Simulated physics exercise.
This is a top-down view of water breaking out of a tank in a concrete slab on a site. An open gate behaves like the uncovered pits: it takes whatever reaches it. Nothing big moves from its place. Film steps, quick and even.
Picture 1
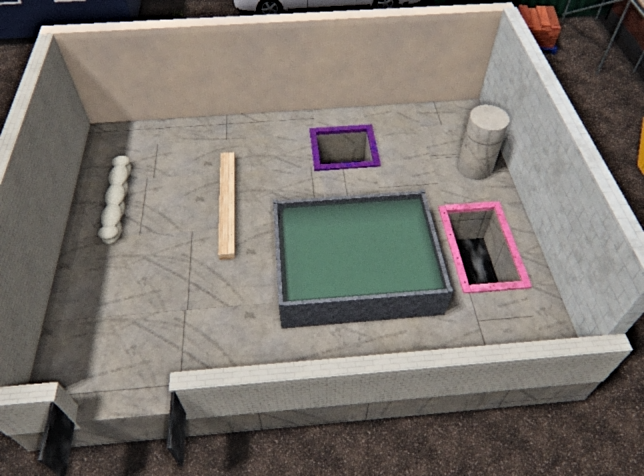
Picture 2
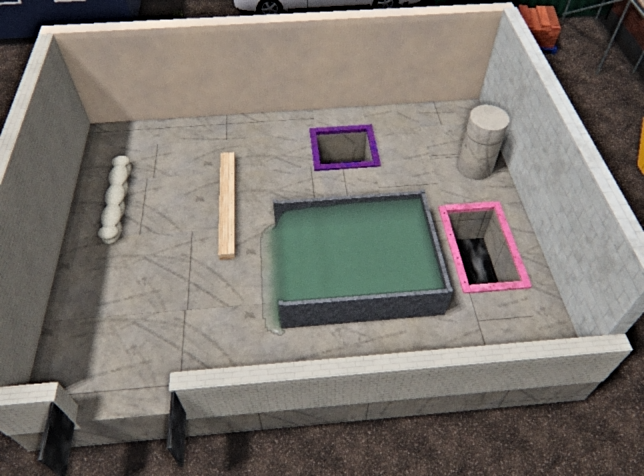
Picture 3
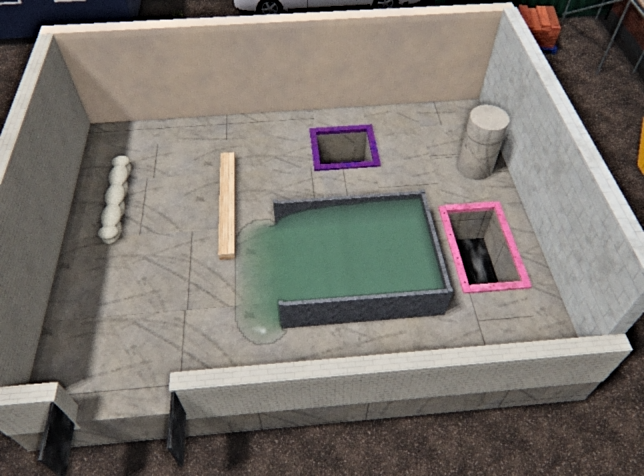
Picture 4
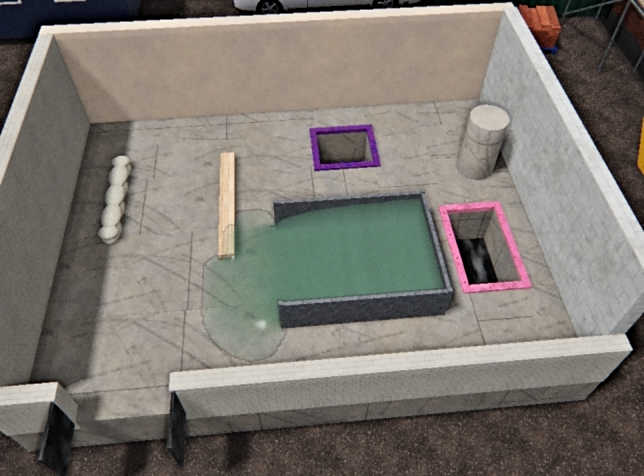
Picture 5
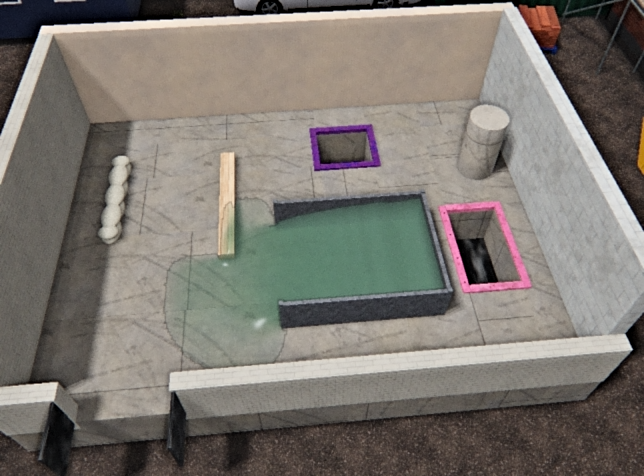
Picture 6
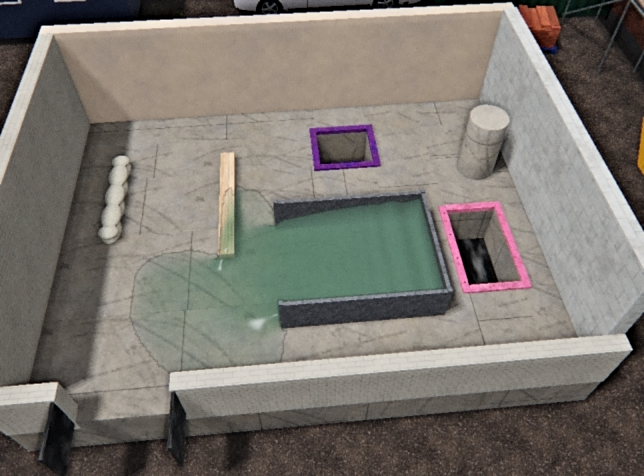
A walled concrete slab on a building site is seen from high above, the view staying still. Green water fills a dark-edged tank right of centre, with a purple-rimmed pit behind it, a pink-rimmed pit and grey cylinder to the right, and a wooden beam and pale rounded barrier to the left. The water pours out through the tank's left side, spreads leftward across the floor, and reaches around the beam's near end.
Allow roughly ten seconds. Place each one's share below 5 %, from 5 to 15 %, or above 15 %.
At the end, the gate takes in a considerable amount - past fifteen per cent; the pink pit takes in a trifling amount - short of five per cent; the purple pit takes in a trifling amount - short of five per cent.
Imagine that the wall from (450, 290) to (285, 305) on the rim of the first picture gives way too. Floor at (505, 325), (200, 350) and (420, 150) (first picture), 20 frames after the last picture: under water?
Soaked, then soaked, then unsoaked.
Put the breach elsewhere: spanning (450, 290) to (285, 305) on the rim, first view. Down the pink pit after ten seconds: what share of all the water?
Pink: 12 %.
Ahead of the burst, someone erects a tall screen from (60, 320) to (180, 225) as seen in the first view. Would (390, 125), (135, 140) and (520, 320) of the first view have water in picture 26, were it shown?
Taken in turn, the three points are unsoaked, soaked and unsoaked.
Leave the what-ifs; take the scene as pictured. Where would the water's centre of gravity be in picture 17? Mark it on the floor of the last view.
My reading is close to (240, 278).
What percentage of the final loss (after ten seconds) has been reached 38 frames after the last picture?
Close to 70 out of every hundred.
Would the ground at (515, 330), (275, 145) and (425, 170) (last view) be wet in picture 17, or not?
The readings in sequence are waterless, watered, waterless.
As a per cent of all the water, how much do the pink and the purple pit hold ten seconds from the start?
Around 0 percent for the first, around 2 percent for the second.
A moment on, water covers 35 % of the floor; the gate 0 %, the pink pit 0 %, the purple pit 0 %.
Next, water covers 45 % of the floor; the gate 2 %, the pink pit 0 %, the purple pit 0 %.
Then, water covers 50 % of the floor; the gate 7 %, the pink pit 0 %, the purple pit 0 %.
Later, water covers 60 % of the floor; the gate 18 %, the pink pit 0 %, the purple pit 0 %.
In the end, water covers 80 % of the floor; the gate 25 %, the pink pit 0 %, the purple pit 2 %.
